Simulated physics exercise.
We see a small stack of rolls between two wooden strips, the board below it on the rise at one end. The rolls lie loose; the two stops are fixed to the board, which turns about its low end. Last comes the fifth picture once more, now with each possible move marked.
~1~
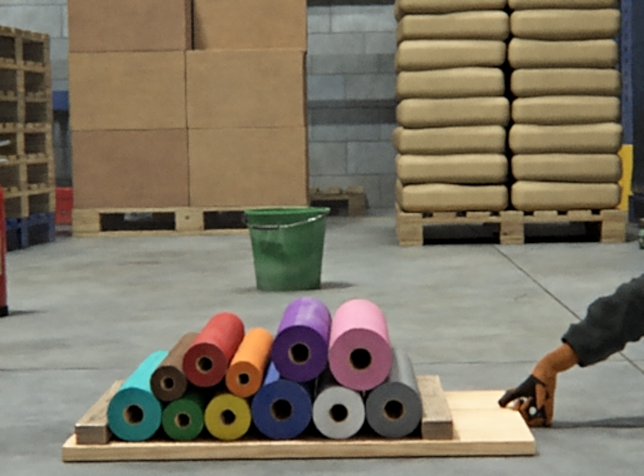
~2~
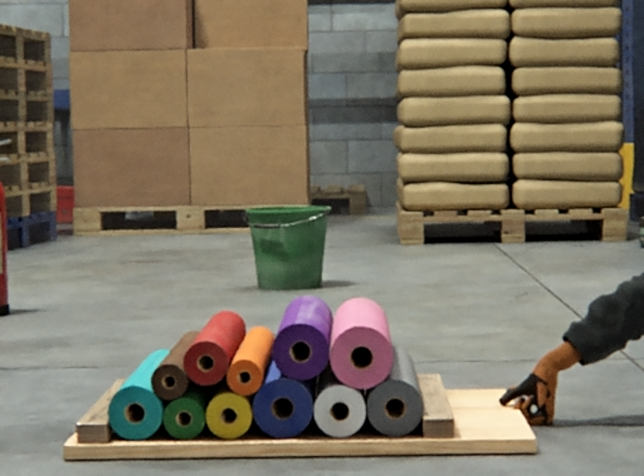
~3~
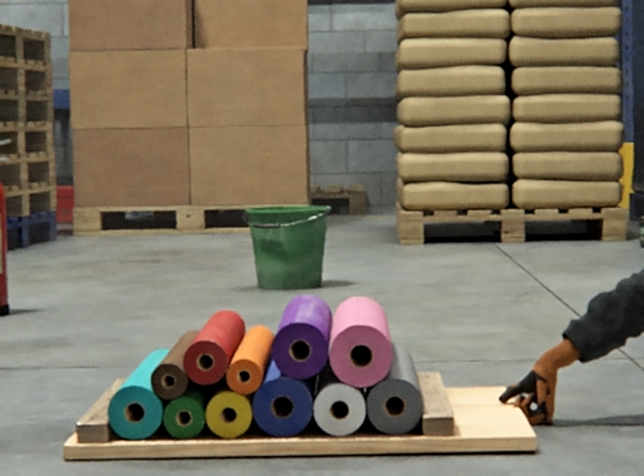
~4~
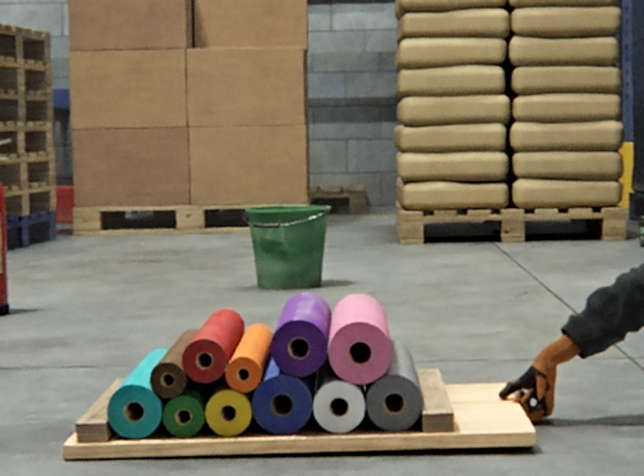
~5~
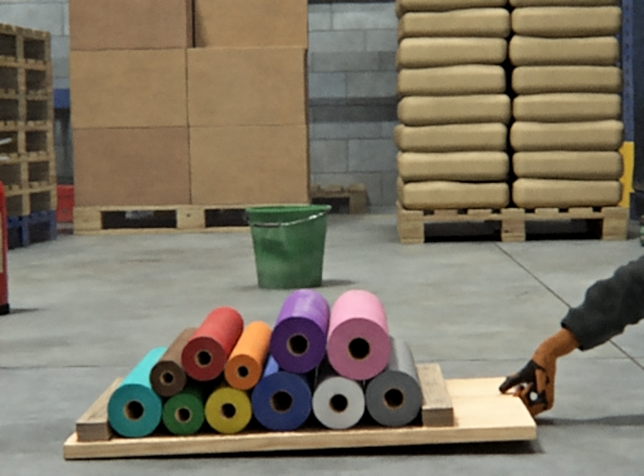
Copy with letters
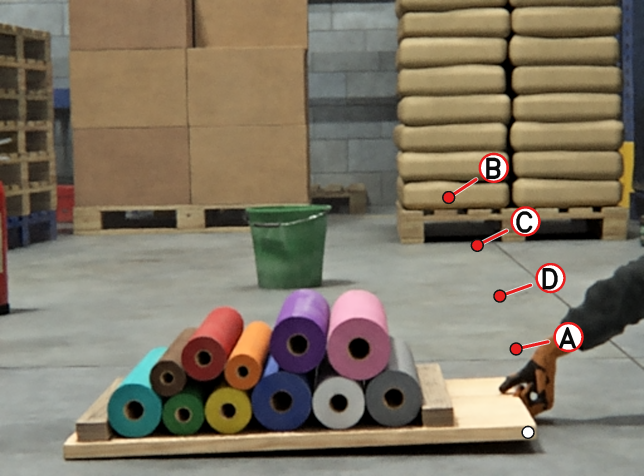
The footage shows colourful rolls stacked between two wooden strips on a board in a warehouse, a green bucket behind them, as a gloved hand grips the board's right end and then raises it slightly.
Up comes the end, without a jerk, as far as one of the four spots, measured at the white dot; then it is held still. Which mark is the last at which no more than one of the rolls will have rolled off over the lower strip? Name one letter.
Lift it to D and no more.
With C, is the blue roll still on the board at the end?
Yes.
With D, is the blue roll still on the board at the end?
Yes.
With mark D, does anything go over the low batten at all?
No.
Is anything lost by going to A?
No, at A.
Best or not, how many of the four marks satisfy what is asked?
Two of the four.
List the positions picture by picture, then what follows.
In the first frame, green roll (183, 420); yellow roll (228, 417); blue roll (282, 409).
In the second frame, blue roll (283, 408); white roll (340, 411).
In the third frame, board (304, 411); grey roll (395, 406); pink roll (361, 356); orange roll (244, 376).
In the fourth frame, board (304, 409); turquoise roll (134, 411); green roll (184, 417).
In the fifth frame, board (303, 406); turquoise roll (134, 410); green roll (183, 414).
On the copy, A at (516, 349); B at (449, 197); C at (477, 245); D at (500, 296); the white dot at (528, 433).
On D. First, board at 14°.
Then, board at 19°.
Finally, board at 19°, none over the low batten.
By contrast, A none over the low batten; B five over the low batten; C five over the low batten.
